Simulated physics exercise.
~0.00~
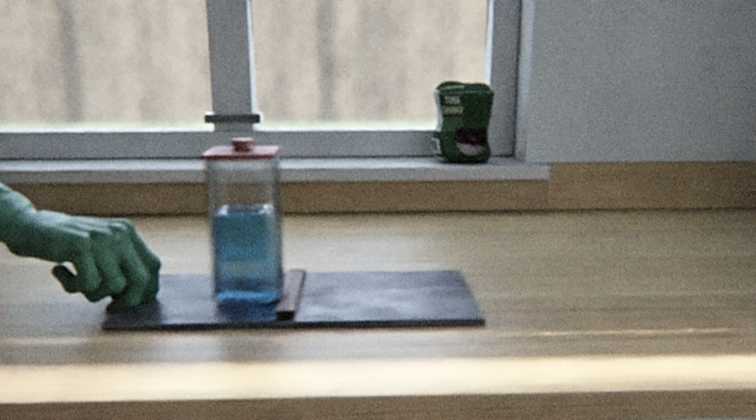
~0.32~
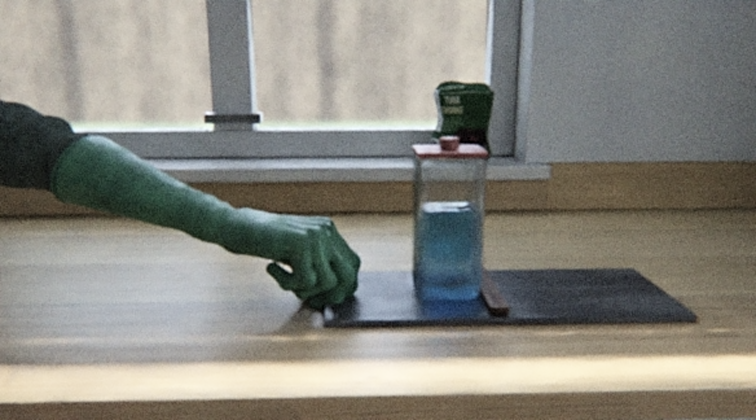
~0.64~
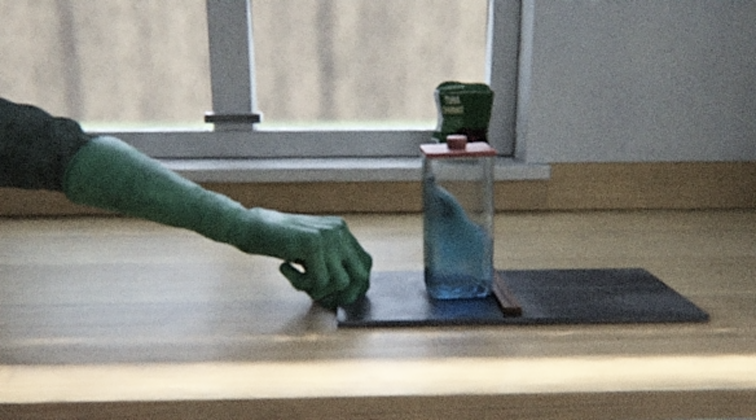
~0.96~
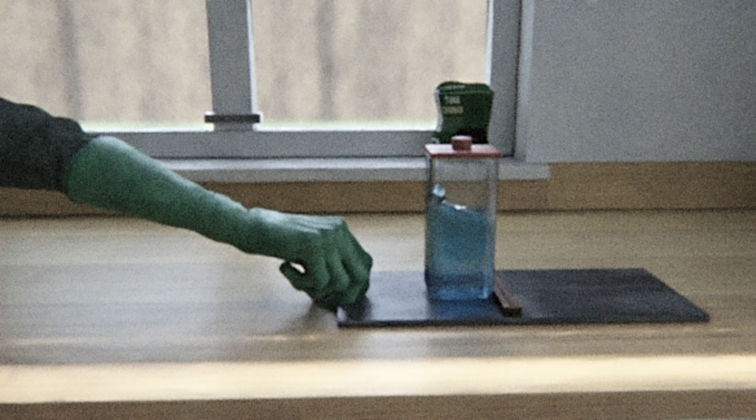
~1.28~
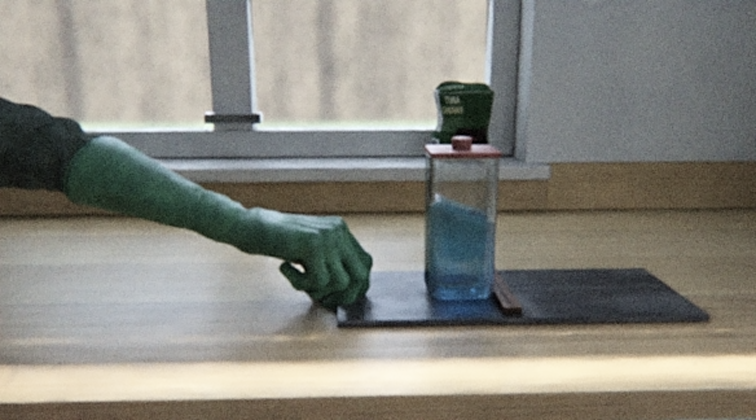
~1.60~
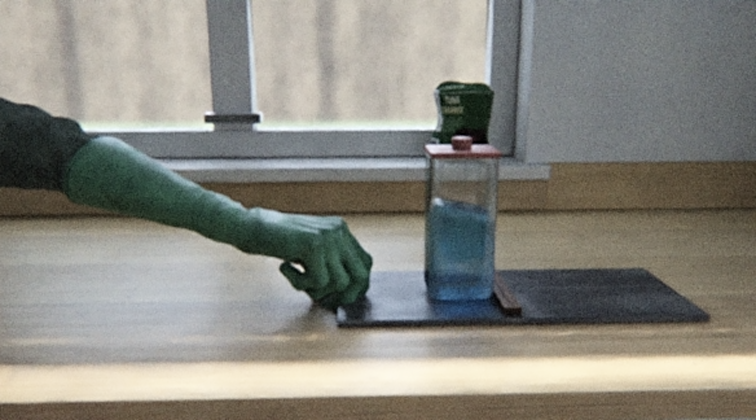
The clip shows a green hand sliding a dark board to the right across a wooden surface, carrying a clear canister of blue liquid. As the board stops, the liquid sloshes and the canister tilts slightly, then settles upright beside the batten and remains standing.
